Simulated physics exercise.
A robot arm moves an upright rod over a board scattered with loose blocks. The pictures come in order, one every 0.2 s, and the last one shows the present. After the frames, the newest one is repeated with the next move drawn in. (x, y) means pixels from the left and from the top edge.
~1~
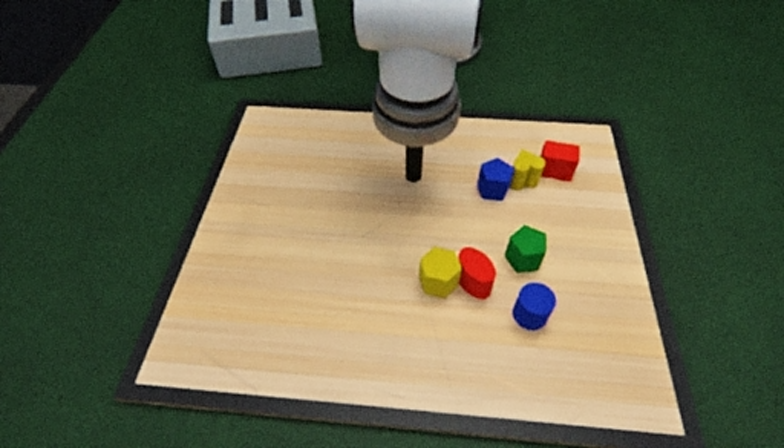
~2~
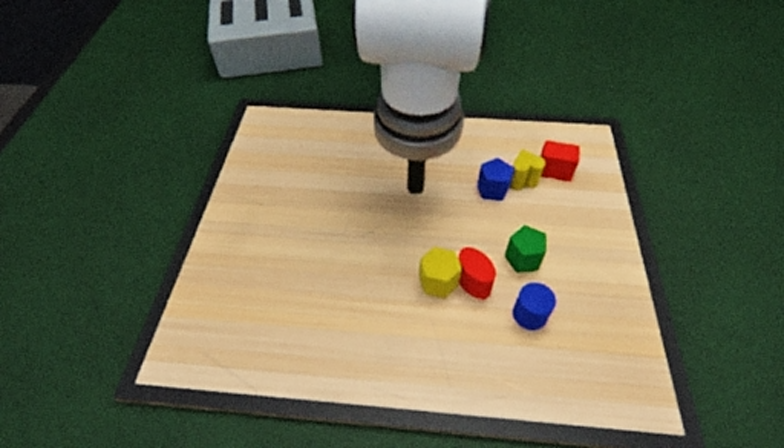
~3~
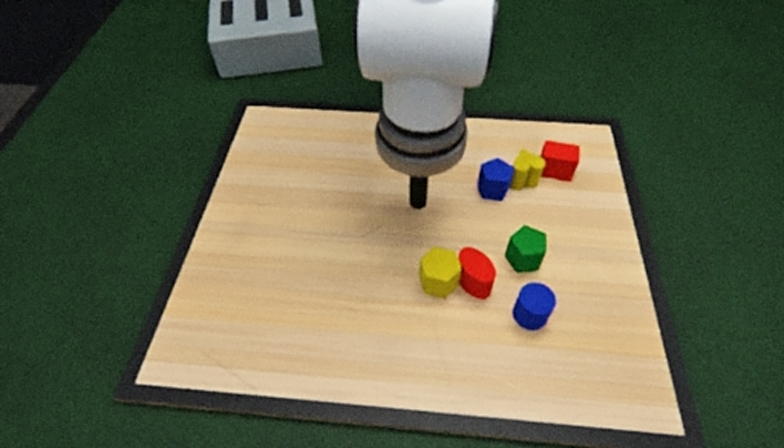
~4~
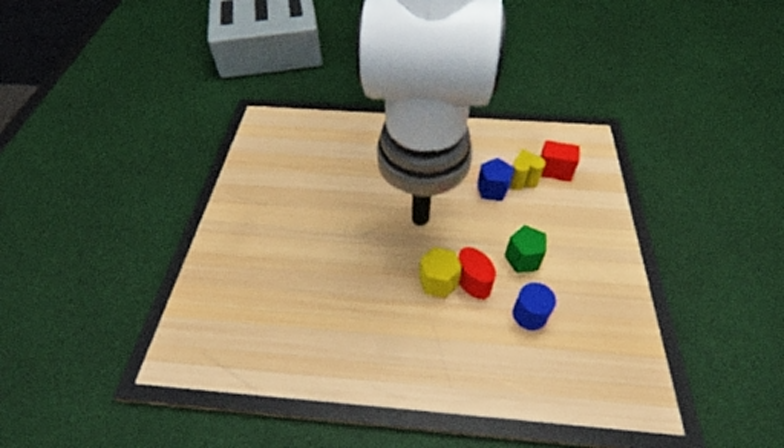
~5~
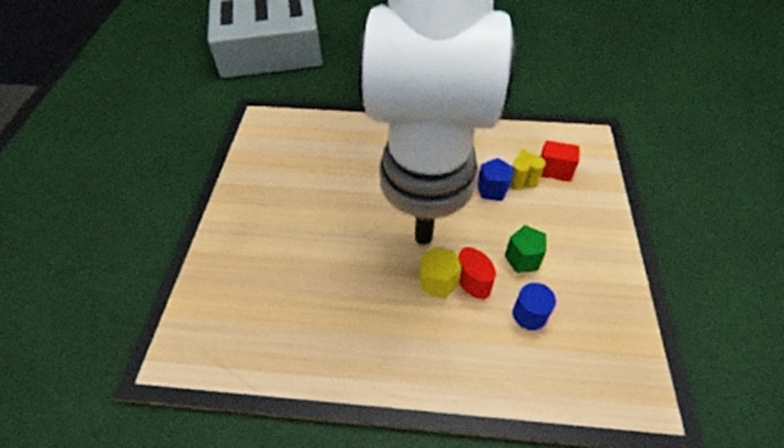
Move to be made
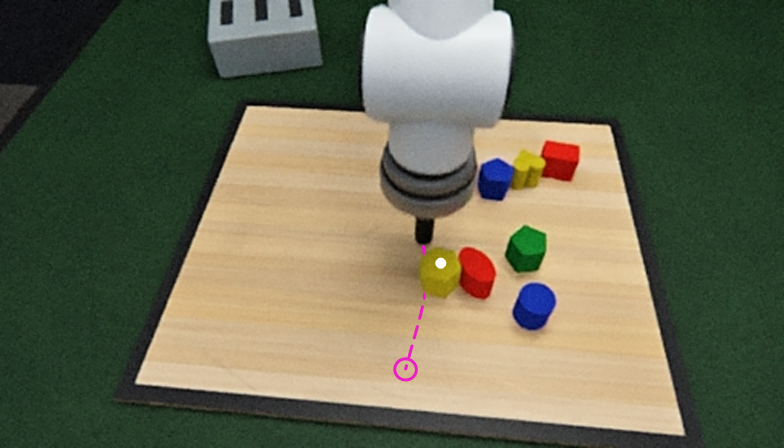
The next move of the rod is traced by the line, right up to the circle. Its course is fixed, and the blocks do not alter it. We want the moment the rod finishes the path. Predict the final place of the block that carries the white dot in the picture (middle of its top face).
Its top face will be centred at roughly (455, 288).
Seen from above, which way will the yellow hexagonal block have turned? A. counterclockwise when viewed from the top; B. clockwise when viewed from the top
A - counterclockwise when viewed from the top.
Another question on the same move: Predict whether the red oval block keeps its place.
That block stays.
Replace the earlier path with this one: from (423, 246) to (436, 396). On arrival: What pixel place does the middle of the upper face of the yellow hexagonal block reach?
If I read the scene right, the answer is (460, 292).
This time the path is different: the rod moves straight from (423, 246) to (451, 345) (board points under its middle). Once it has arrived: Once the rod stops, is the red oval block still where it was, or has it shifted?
That block stands still.
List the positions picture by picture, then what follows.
In the first frame, rod tip at (414, 176); block tops, yellow hexagonal block at (441, 263); red oval block at (478, 264).
In the second frame, rod at (416, 188); blocks unchanged.
In the third frame, rod at (418, 203); blocks unchanged.
In the fourth frame, rod at (421, 219); blocks unchanged.
In the fifth frame, rod at (424, 238); yellow hexagonal block at (441, 263); red oval block at (478, 264).
Path on the board, from (423, 246) through (426, 283) and (418, 324) to (406, 369); the dot is on the yellow hexagonal block.
The first path, step by step. One third of the way, rod at (426, 276); yellow hexagonal block at (451, 283), turned 15° anticlockwise.
Two thirds of the way, rod at (418, 318); yellow hexagonal block at (455, 288), turned 30° anticlockwise.
At the end, rod at (406, 363); yellow hexagonal block at (455, 288), turned 30° anticlockwise; red oval block in place.
